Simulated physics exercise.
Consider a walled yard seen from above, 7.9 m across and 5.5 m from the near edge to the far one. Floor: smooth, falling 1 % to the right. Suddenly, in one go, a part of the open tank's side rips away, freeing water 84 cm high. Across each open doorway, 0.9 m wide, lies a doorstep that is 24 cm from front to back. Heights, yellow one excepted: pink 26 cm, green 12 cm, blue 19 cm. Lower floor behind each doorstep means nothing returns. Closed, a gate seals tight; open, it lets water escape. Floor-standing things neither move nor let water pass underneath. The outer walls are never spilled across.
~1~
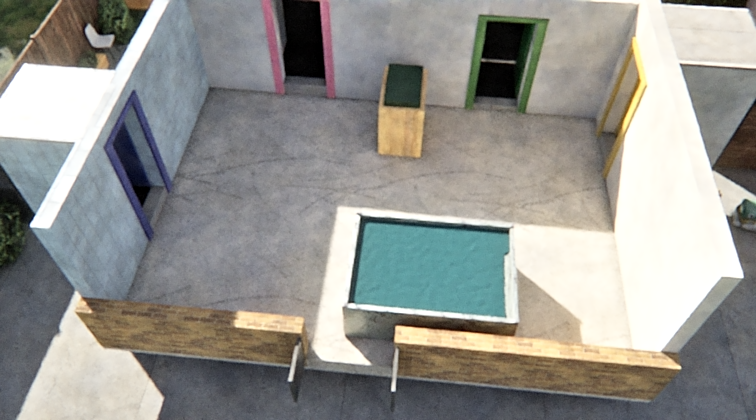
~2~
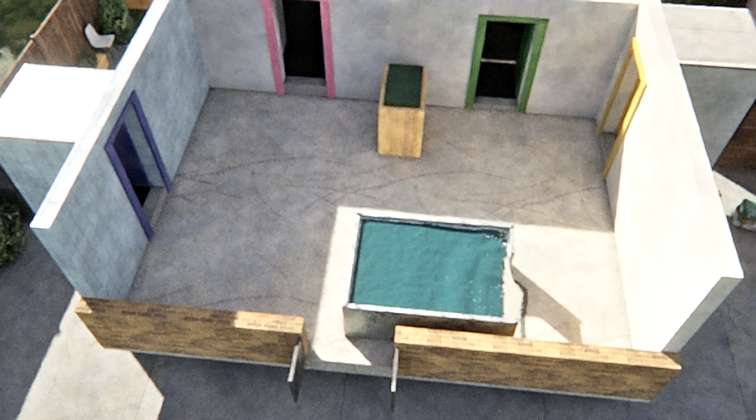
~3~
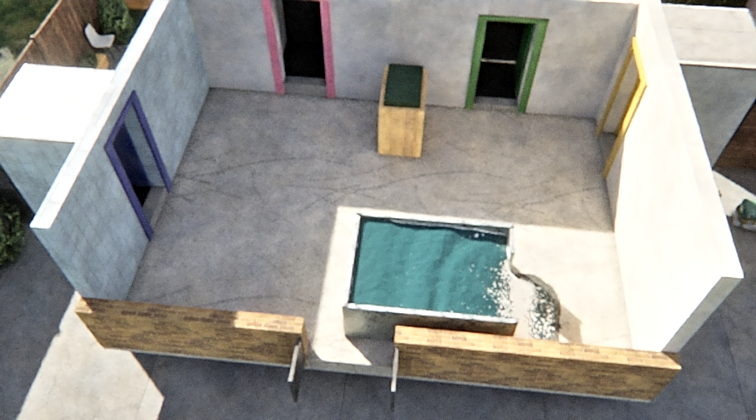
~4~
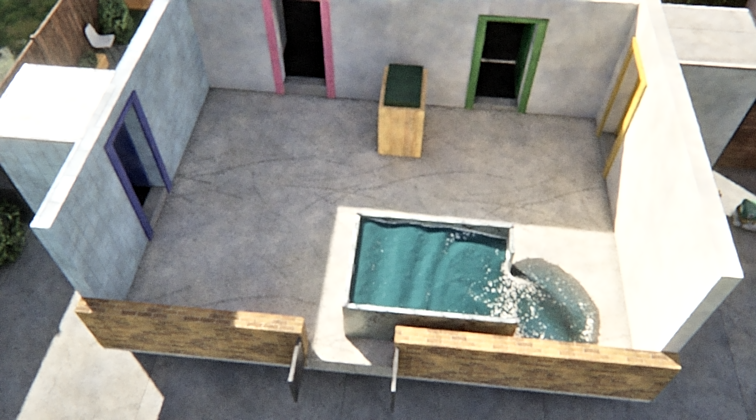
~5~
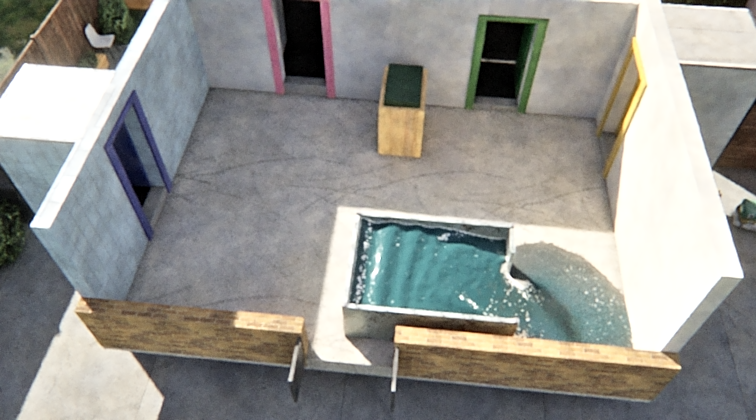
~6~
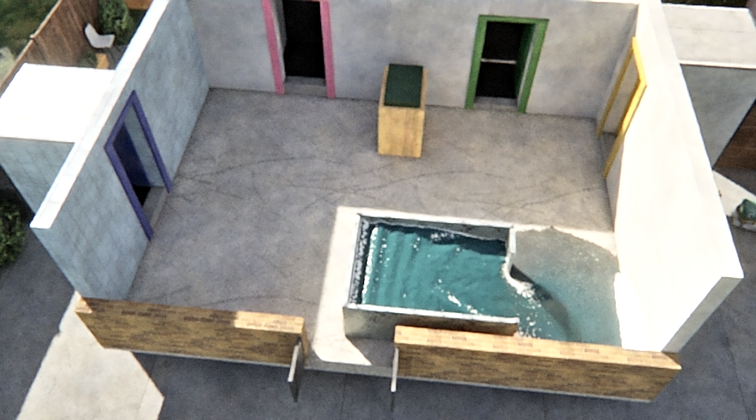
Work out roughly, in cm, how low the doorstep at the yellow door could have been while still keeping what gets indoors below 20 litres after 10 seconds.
No lower than about 19 cm.
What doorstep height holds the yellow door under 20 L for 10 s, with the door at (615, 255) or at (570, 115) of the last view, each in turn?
Minimums: About 24 cm and 32 cm.
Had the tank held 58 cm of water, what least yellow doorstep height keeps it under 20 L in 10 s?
Roughly 12.5 cm high.
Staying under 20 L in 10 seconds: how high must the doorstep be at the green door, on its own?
At green, roughly 21 cm.
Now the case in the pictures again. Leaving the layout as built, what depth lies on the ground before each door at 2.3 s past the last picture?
Door by door in centimetres - pink 0, green 26, blue 0, yellow 10.
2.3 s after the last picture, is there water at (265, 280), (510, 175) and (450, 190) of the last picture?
First bone-dry, second wet through, third wet through.
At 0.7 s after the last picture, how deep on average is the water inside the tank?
Averaged depth comes out at about 52 cm.
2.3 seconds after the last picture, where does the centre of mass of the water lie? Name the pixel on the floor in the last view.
I'd put it close to (511, 260).
Then, 0.7 s after the last picture water covers 10 % of the floor, deepest (70 cm) near (626, 364); it has not reached the yellow door.
Then, 2.3 s after the last picture water covers 35 % of the floor, deepest (40 cm) near (590, 127); 10 cm at the yellow door, 0 litres in over its 17 cm doorstep.
Then, 9.3 s after the last picture water covers 90 % of the floor, deepest (16 cm) near (602, 204); 16 cm at the yellow door, 31 litres in over its 17 cm doorstep.
At the yellow door as built, the water peaked near 20 cm, 5.9 s after the last picture.
With a doorstep of 17 cm, 31 litres would have come in within the 10 s; with 23 cm, 5 litres. So under 20 litres takes about 19 cm.
